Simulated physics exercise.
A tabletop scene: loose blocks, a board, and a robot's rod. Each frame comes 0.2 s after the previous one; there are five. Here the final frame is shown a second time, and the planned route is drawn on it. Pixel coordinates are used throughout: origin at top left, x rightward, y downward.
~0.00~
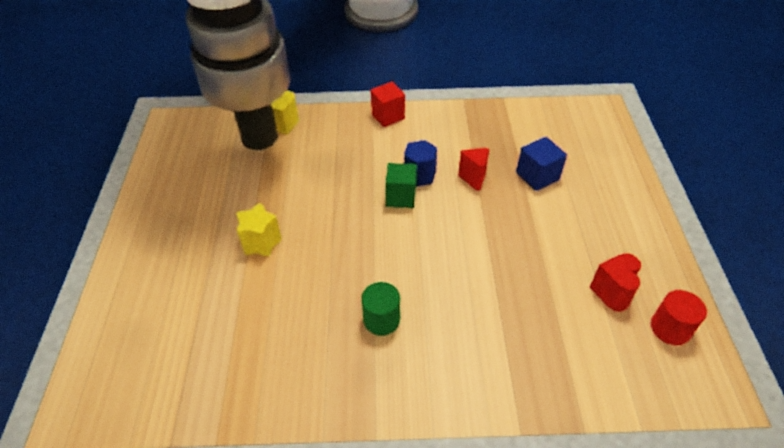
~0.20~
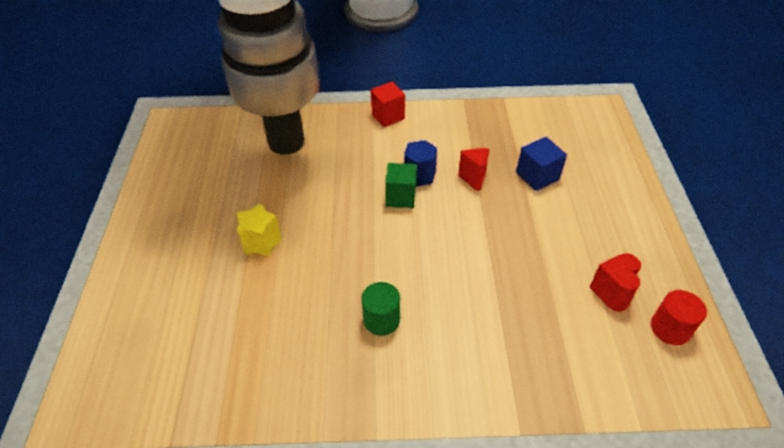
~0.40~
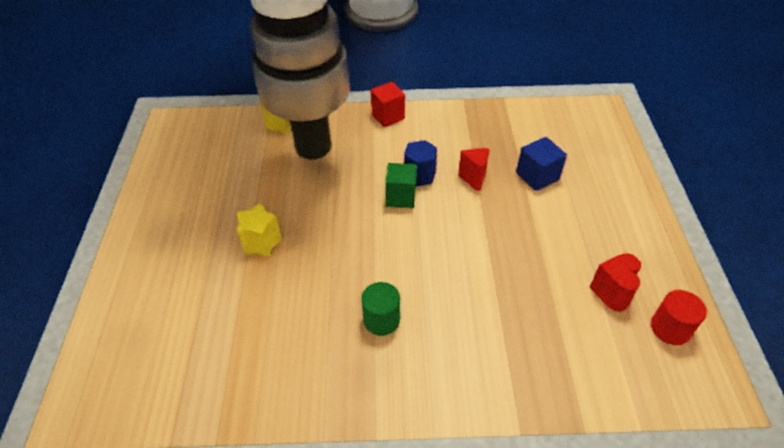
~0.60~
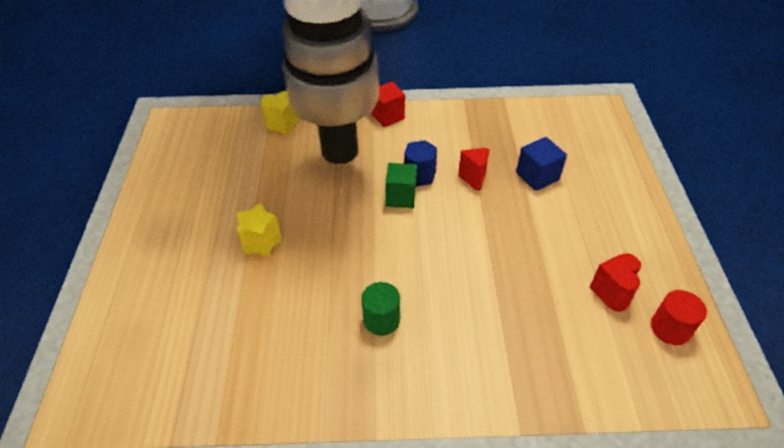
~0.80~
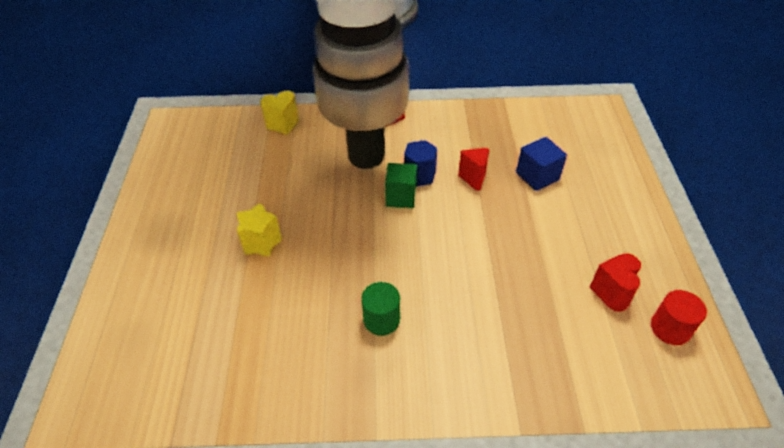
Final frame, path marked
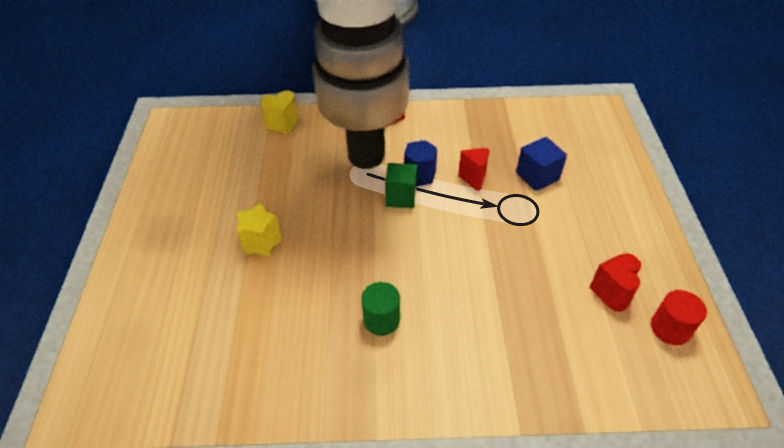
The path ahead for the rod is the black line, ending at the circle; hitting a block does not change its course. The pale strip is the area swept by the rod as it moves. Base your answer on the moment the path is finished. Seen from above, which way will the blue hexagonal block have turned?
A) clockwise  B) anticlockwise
B (anticlockwise)
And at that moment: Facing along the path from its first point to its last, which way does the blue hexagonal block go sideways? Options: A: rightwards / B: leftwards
B: Leftwards.
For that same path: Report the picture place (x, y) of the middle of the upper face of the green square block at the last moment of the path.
Somewhere near (441, 197).
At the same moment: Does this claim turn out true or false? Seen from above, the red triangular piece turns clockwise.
That is true.
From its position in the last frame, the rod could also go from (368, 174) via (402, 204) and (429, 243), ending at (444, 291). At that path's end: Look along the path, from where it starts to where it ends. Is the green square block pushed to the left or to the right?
Shifts left.
Path on the board, from (368, 174) through (440, 195) to (518, 210).
What follows on the original path. One third of the way, rod at (416, 171); green square block at (426, 189), turned 55° clockwise; blue hexagonal block at (444, 150), turned 50° anticlockwise.
Two thirds of the way, rod at (468, 183); green square block at (441, 197), turned 115° clockwise; blue hexagonal block at (466, 149); red triangular piece at (492, 148), turned 50° clockwise.
At the end, rod at (522, 192); green square block at (441, 197), turned 115° clockwise; blue hexagonal block at (466, 149), turned 130° anticlockwise; red triangular piece at (492, 148), turned 50° clockwise; blue square block in place.
